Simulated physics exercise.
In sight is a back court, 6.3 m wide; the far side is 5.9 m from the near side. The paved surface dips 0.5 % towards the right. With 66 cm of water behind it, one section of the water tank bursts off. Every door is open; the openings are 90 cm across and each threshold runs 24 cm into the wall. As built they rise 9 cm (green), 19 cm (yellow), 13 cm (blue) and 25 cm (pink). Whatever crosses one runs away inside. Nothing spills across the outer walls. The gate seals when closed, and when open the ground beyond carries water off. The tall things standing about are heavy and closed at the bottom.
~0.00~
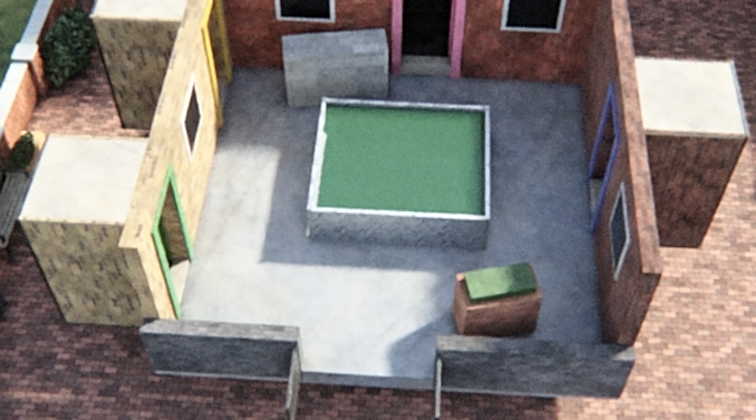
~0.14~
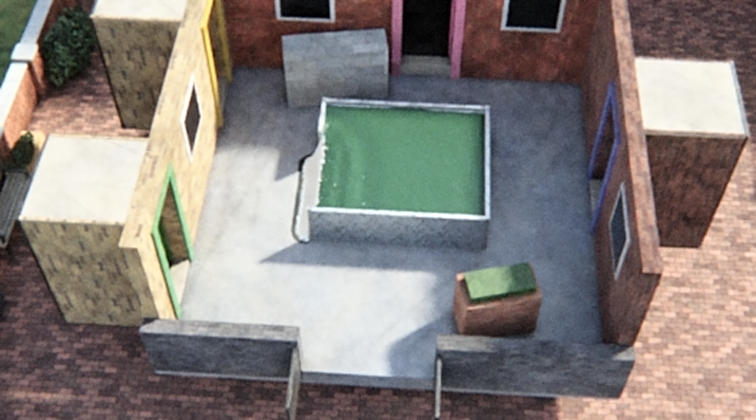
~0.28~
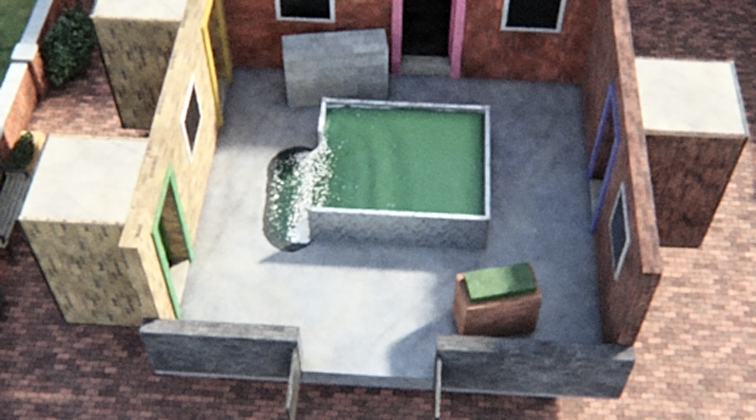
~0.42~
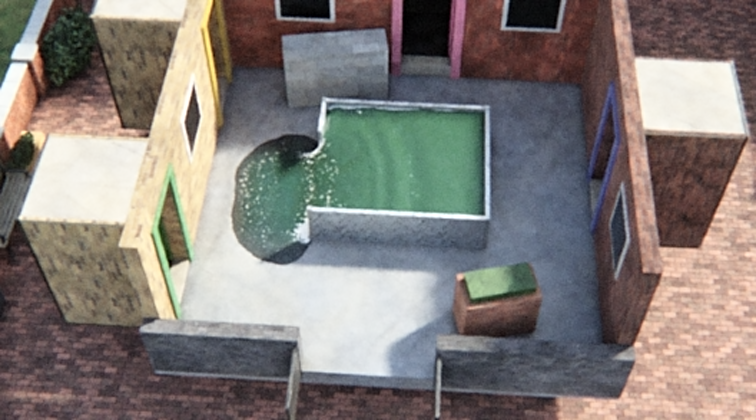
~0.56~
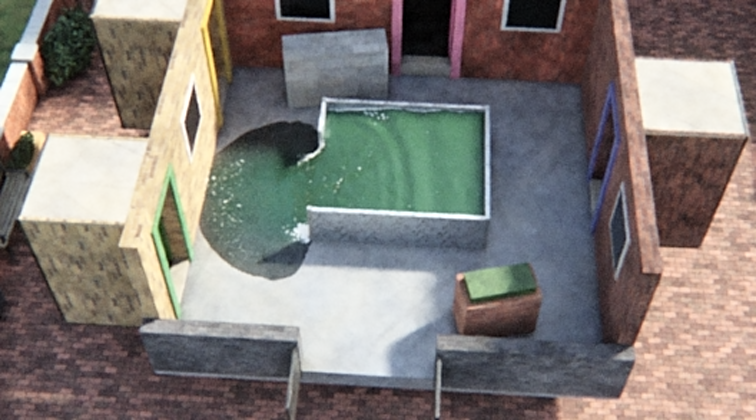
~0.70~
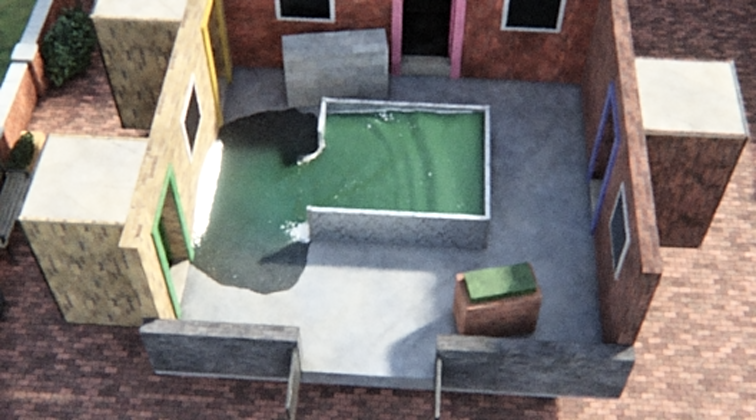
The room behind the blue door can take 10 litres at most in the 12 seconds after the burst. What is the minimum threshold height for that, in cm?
Some 11.5 cm above the ground.
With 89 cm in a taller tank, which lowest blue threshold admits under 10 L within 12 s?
About 17 cm.
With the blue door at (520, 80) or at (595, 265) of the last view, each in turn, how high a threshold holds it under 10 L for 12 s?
Roughly 10.5 and 13.5 cm.
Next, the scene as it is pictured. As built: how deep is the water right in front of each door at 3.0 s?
In cm: Green 18, yellow 14, blue 0, pink 4.
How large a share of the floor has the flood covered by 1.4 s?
Near 25 per cent is wet.
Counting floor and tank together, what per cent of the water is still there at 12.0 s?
Some 84 per cent remains.
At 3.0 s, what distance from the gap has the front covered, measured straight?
About 3.6 m.
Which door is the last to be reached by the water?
It is the blue one.
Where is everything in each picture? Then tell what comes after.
The first frame shows the water tank at (402, 159) is whole and still, 66 cm deep; the blue door at (602, 165) is dry.
In the second frame, water pours out at (318, 187) and has run 0.3 m, to (296, 232); about 9 cm deep outside, 66 cm at the back.
In the third frame, the gap is at (319, 190), the front 0.8 m out at (271, 175); the back of the water tank holds 66 cm.
In the fourth frame, the gap is at (319, 190), the front 1.3 m out at (239, 190); the back of the water tank holds 66 cm.
In the fifth frame, water pours out at (319, 191) and has run 1.9 m, to (202, 208); about 7 cm deep outside, 66 cm at the back.
In the sixth frame, the front is at (191, 257), 1.9 m from the gap at (319, 190); 5.3 m2 of floor is wet, 66 cm left at the back; 4.5 m in a straight line remain to the blue door at (602, 165).
After 1.4 s water covers 25 % of the floor, deepest (46 cm) near (203, 203); it has not reached the blue door.
After 3.0 s water covers 45 % of the floor, deepest (42 cm) near (174, 337); it has not reached the blue door.
After 12.0 s water covers 95 % of the floor, deepest (15 cm) near (579, 181); 12 cm at the blue door, 3 litres in over its 13 cm threshold.
At the blue door as built, the water arrived by 4.9 s and peaked near 14 cm at 8.8 s.
With a threshold of 9.5 cm, 31 litres would have come in within the 12 s; with 13 cm, 3 litres. So under 10 litres takes about 11.5 cm.
